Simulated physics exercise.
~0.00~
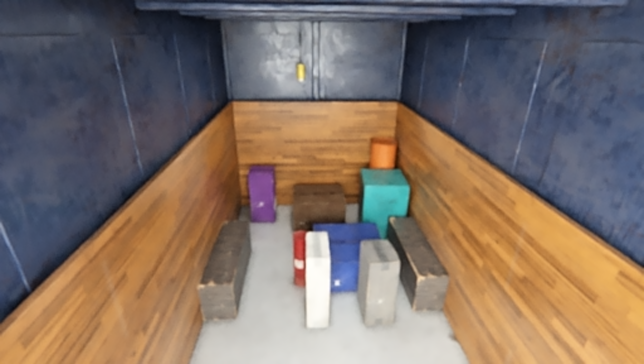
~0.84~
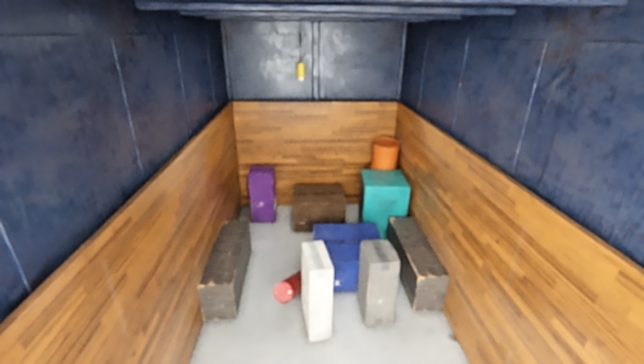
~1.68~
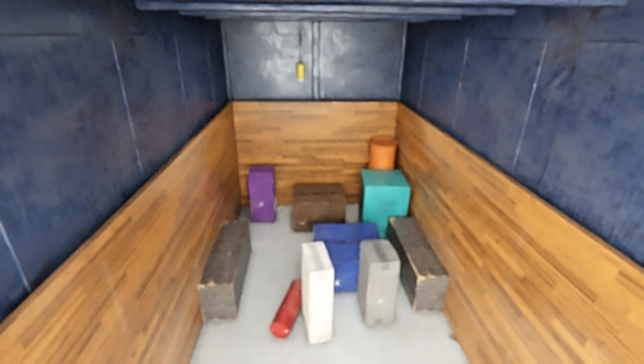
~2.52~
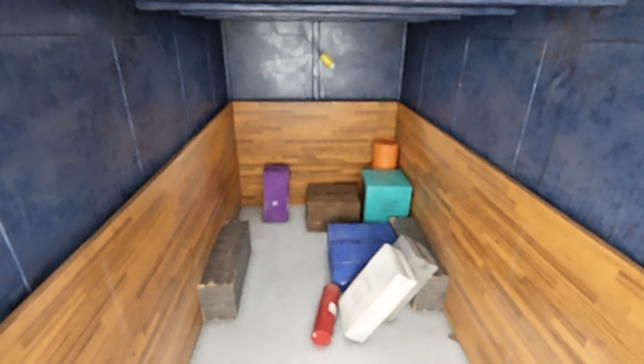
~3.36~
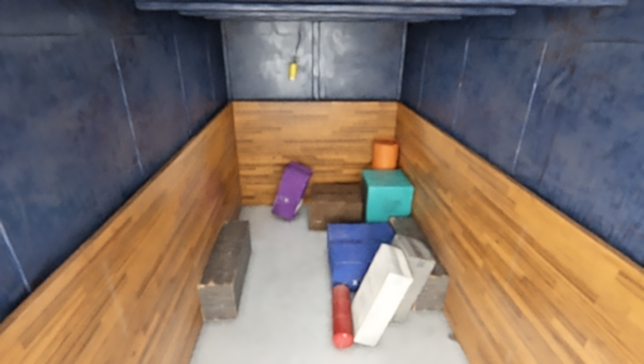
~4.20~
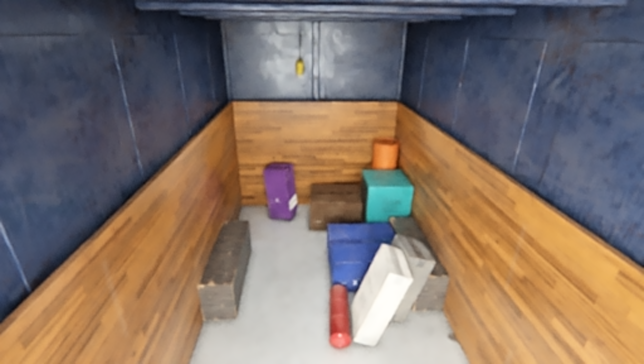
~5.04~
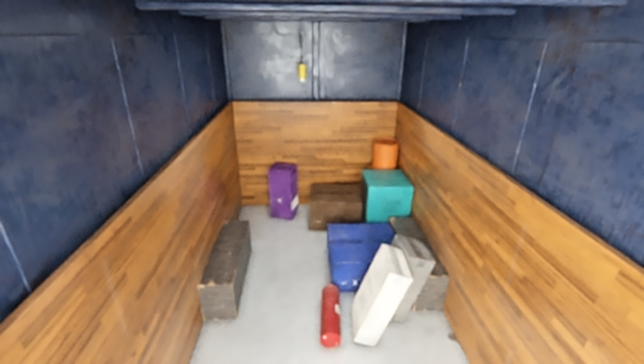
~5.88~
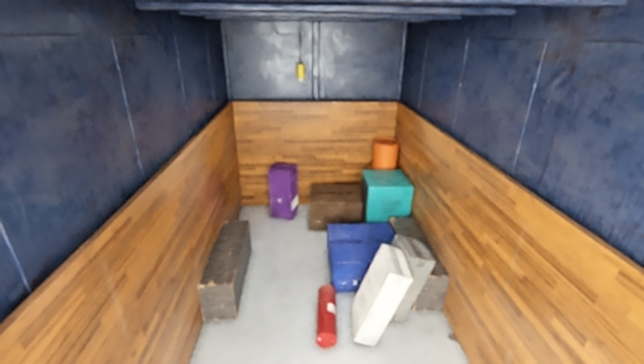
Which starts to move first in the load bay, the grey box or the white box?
The white box starts first, shifting slightly towards the viewer while the grey box still stands in place. The grey box only moves later, when the load is thrown to the right.
A red canister topples and rolls, then the white and grey boxes tip right, ending leaning.
